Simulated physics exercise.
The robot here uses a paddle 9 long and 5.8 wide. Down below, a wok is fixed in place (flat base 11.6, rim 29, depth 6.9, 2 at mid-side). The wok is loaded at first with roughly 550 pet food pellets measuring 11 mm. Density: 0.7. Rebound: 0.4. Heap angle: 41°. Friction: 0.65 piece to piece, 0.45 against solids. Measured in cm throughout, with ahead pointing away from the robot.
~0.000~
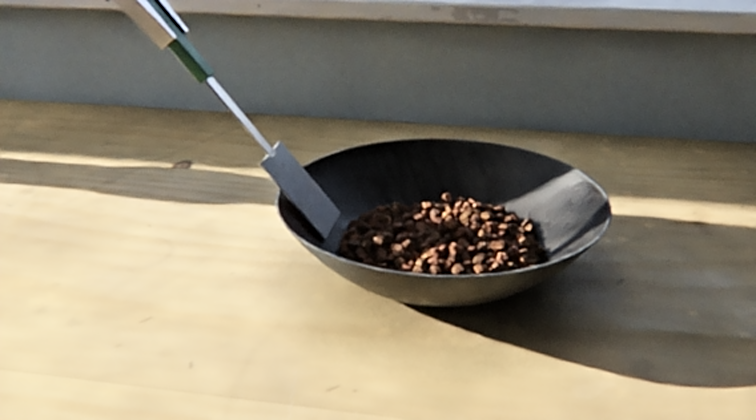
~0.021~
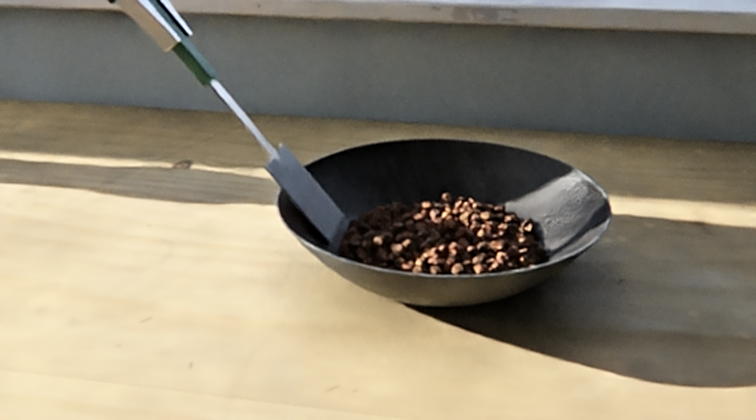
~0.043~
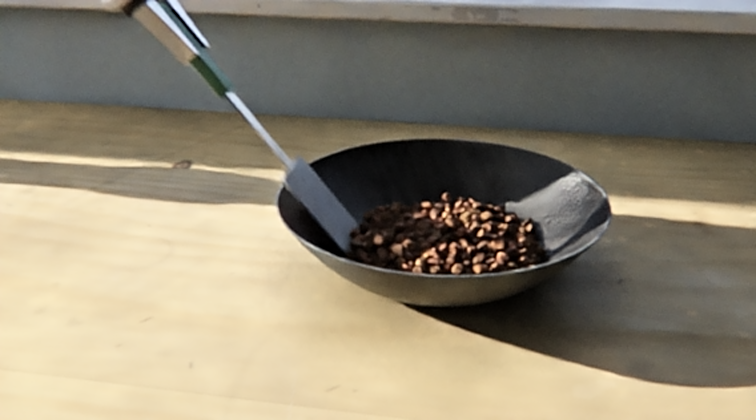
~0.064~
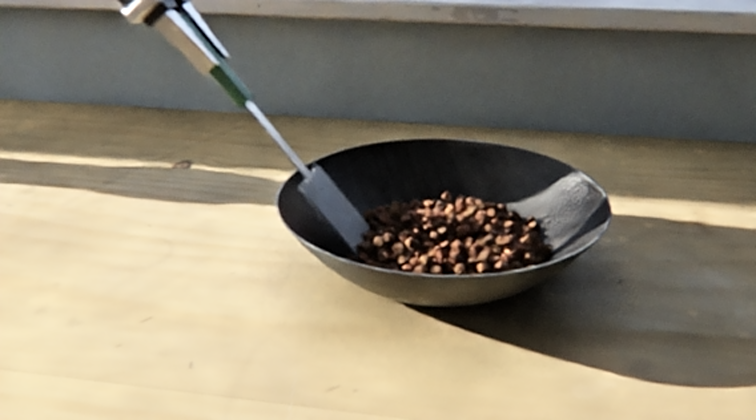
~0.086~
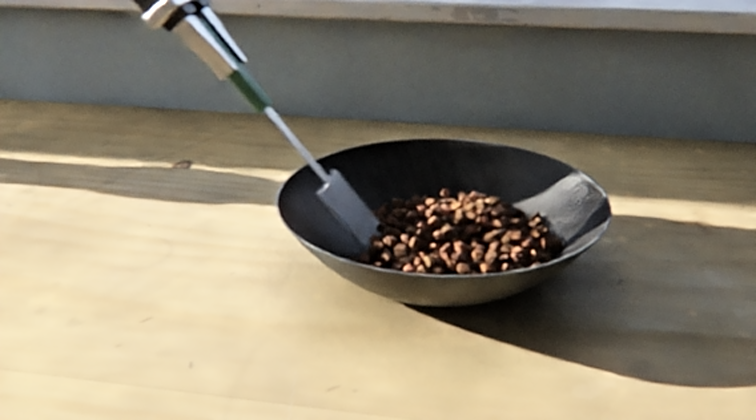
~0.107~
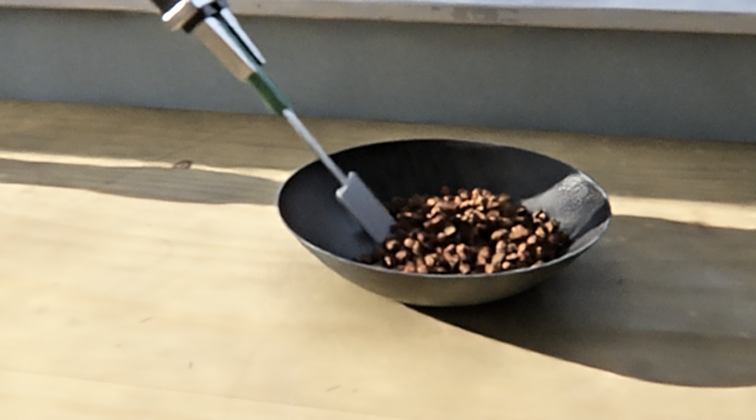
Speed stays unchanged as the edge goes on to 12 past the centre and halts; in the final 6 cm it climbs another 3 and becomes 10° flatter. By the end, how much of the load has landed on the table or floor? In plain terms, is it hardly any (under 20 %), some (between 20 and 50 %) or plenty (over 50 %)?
Some - between 20 and 50 %.
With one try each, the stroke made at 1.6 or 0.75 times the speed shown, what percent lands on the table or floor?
I'd expect close to 30 and then close to 25 percent.
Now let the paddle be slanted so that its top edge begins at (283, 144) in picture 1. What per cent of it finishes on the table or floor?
Roughly 25%.
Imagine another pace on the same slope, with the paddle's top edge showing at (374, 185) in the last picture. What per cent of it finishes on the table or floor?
Some 30 per cent.
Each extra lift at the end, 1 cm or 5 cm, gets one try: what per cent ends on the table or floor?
30 and 25 per cent.
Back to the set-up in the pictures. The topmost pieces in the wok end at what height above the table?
Roughly 5.5 centimetres.
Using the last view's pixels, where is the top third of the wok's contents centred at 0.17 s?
At about (513, 236).
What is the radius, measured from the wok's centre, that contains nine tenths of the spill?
It comes to about 40 cm.
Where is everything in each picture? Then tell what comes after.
The first picture shows paddle top edge at (270, 152), sloping 51°; upper third of the load around (441, 239), from x 345 to 540, top at y 200; 552 in the wok.
The second picture shows paddle top edge at (274, 155), sloping 51°; upper third of the load around (441, 239), from x 345 to 540, top at y 200.
The third picture shows paddle top edge at (290, 166), sloping 51°; upper third of the load around (441, 238), from x 350 to 540, top at y 200.
The fourth picture shows paddle top edge at (309, 176), sloping 51°; upper third of the load around (446, 236), from x 350 to 545, top at y 195.
The fifth picture shows paddle top edge at (327, 181), sloping 51°; upper third of the load around (456, 233), from x 350 to 555, top at y 195.
The sixth picture shows paddle top edge at (345, 183), sloping 51°; upper third of the load around (473, 234), from x 355 to 565, top at y 190; 552 in the wok.
After 0.17 s, sloping 51°, highest piece 6 above the table; 552 in the wok.
After 0.24 s, sloping 48°, highest piece 8 above the table; 552 in the wok.
After 0.48 s, sloping 41°, highest piece 12 above the table; 402 in the wok, 78 on the table or floor, 72 on the blade or in flight.
After 1.53 s, sloping 41°, highest piece 5 above the table; 402 in the wok, 150 on the table or floor.
At rest, 402 in the wok, 150 on the table or floor. That is 27 % on the table or floor.
